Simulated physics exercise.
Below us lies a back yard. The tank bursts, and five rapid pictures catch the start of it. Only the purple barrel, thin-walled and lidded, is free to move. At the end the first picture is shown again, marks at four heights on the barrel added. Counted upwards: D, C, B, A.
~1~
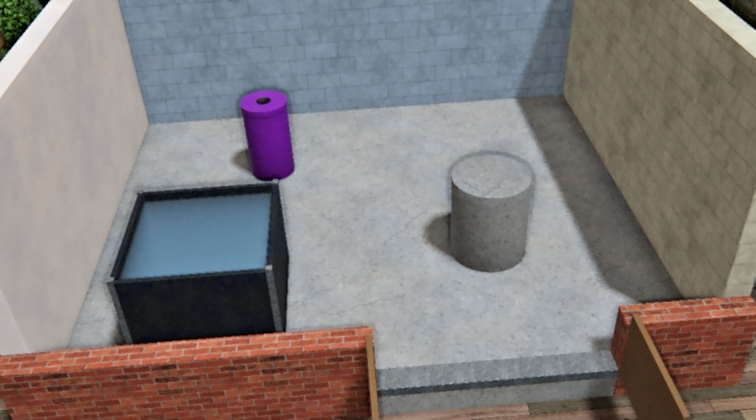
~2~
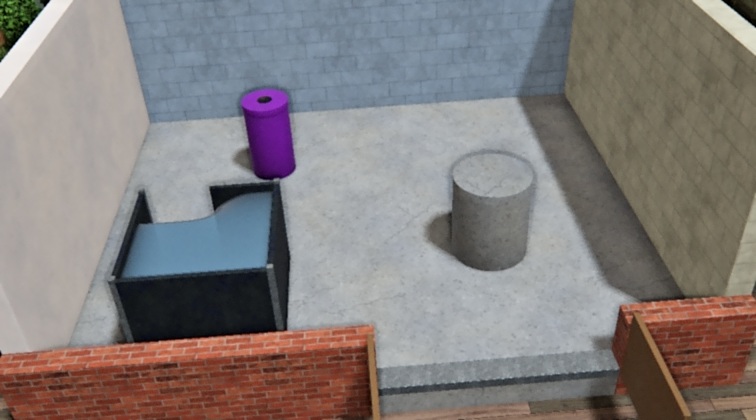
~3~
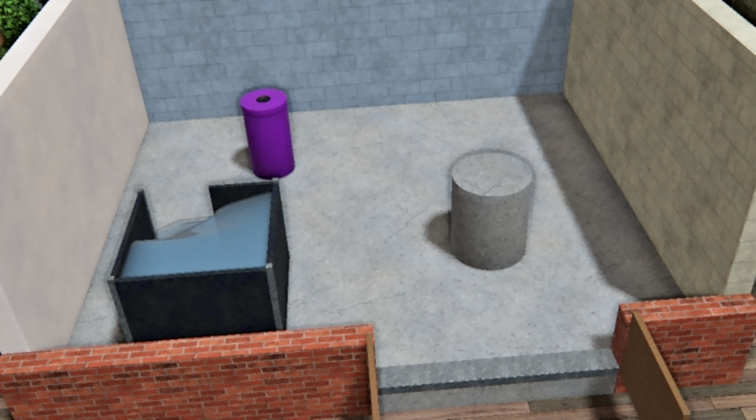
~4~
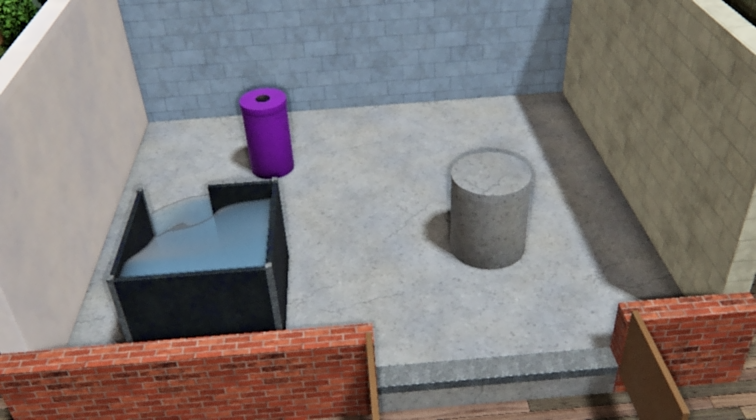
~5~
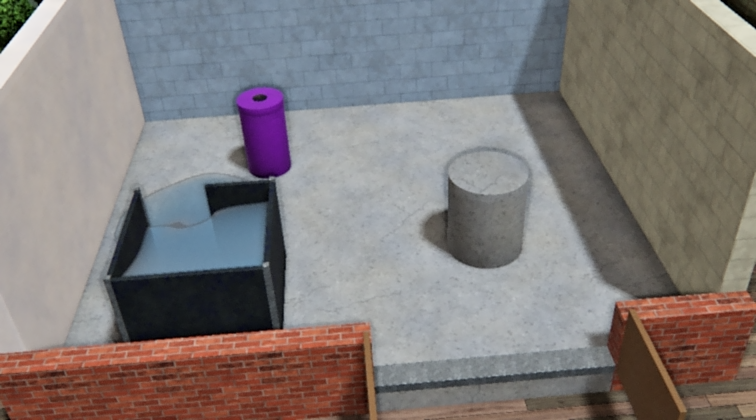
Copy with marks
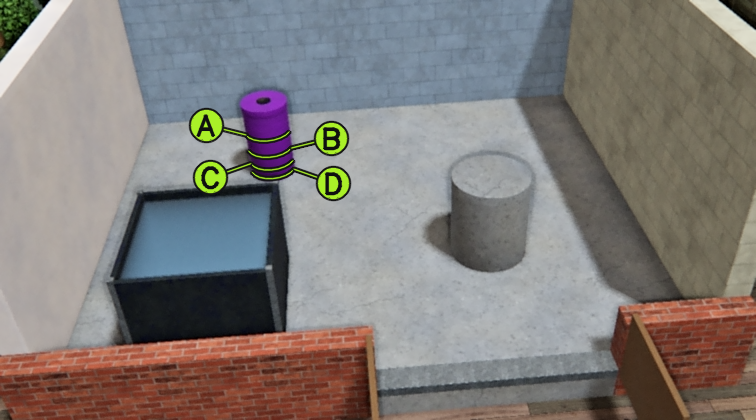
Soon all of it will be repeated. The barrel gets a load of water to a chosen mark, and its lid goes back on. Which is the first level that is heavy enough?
B will do.
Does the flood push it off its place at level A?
No, that is safe.
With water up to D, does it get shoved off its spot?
Yes.
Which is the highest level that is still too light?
C.
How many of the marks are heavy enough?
Two of them.
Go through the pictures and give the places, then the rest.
Lid of the purple barrel at (263, 101); tank full, its middle at (201, 236); open gate at (496, 320).
Water covers 1 % of the ground, mostly out of sight from here.
Water covers 3 % of the ground, mostly out of sight from here.
Water covers 5 % of the ground, mostly out of sight from here.
Lid of the purple barrel at (260, 98); water covers 8 % of the ground and is seen nearest the barrel at (234, 180).
On the marked copy, A at (266, 141); B at (269, 157); C at (271, 169); D at (272, 178); from the bottom up D, C, B, A.
With A, it does not move.
With B, it does not move.
With C, it is pushed about twice its own width away.
With D, it is pushed about 7 times its own width away.
